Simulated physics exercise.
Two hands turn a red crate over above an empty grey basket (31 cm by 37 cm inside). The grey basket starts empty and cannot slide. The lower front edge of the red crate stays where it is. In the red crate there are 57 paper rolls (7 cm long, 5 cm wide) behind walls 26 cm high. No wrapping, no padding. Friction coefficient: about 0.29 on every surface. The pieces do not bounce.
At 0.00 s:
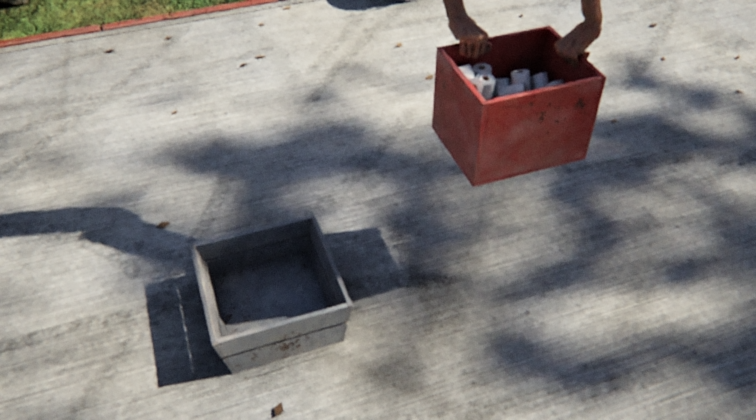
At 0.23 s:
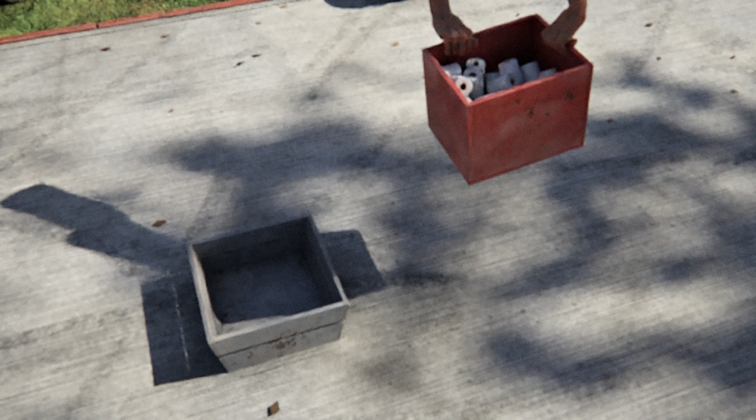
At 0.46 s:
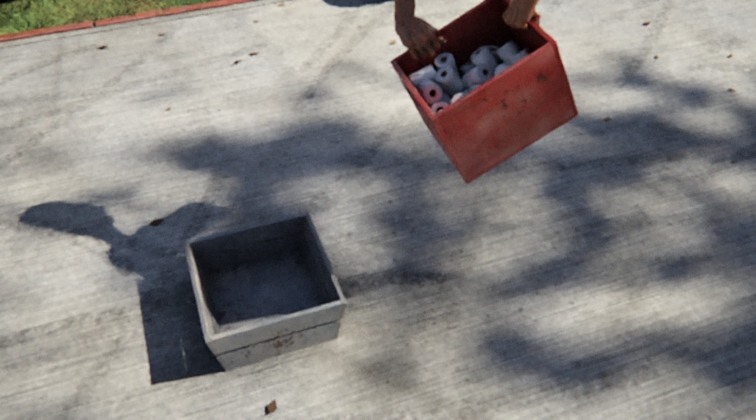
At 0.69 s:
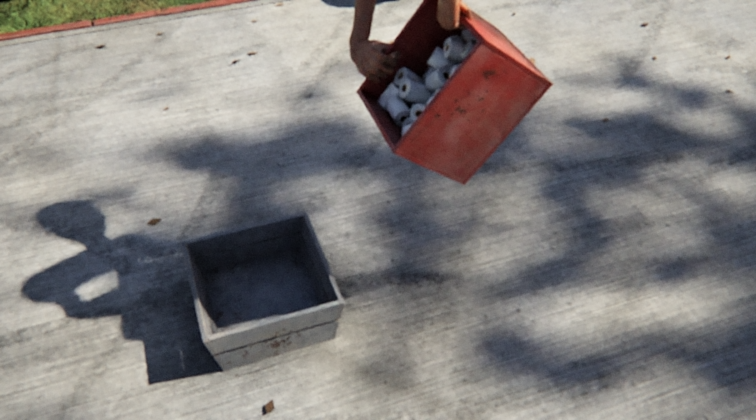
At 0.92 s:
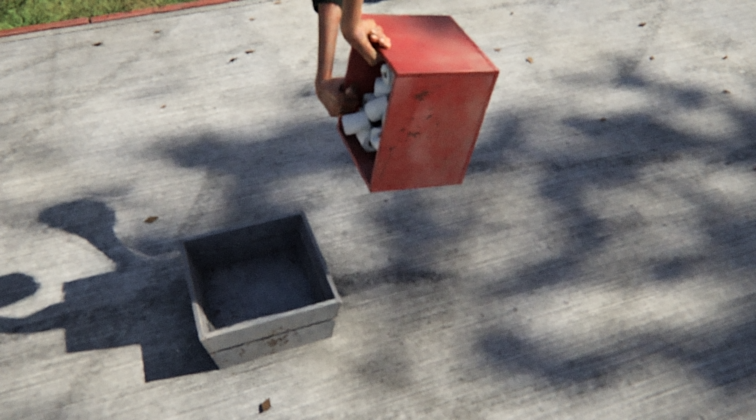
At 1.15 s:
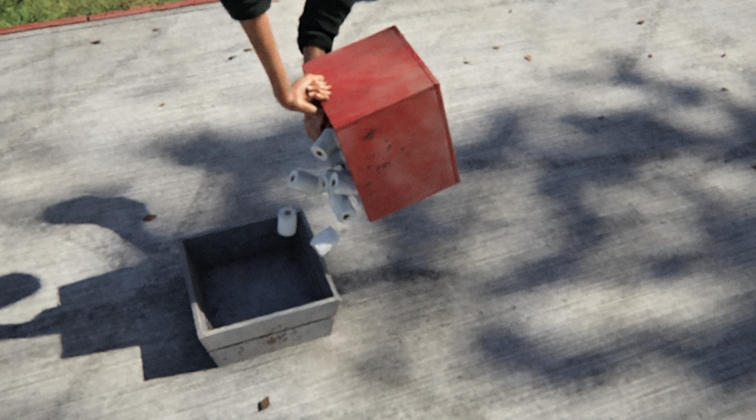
Two hands move a red crate left and turn it over, and white rolls tumble out.
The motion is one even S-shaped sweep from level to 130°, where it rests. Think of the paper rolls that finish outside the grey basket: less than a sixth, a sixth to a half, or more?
In the end between a sixth and a half of them are outside the grey basket.
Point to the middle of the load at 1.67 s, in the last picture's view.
Near (291, 278).
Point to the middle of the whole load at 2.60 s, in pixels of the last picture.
Near (285, 284).
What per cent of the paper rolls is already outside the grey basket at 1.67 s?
Some 25 per cent by then.
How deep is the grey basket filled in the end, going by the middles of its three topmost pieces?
Some 10 cm.
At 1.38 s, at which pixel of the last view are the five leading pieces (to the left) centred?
Around (251, 297).
After 1.38 s, tilt 123°; 27 still in the red crate, 12 in the grey basket and 18 in the air.
After 1.67 s, tilt 130°; 32 in the grey basket, 14 outside the grey basket and 11 in the air.
After 2.08 s, tilt 130°; 36 in the grey basket, 20 outside the grey basket and 1 in the air.
When it is over (at 2.60 s), 36 in the grey basket and 21 outside the grey basket. Asked share, 21 of 57, 37 per cent.
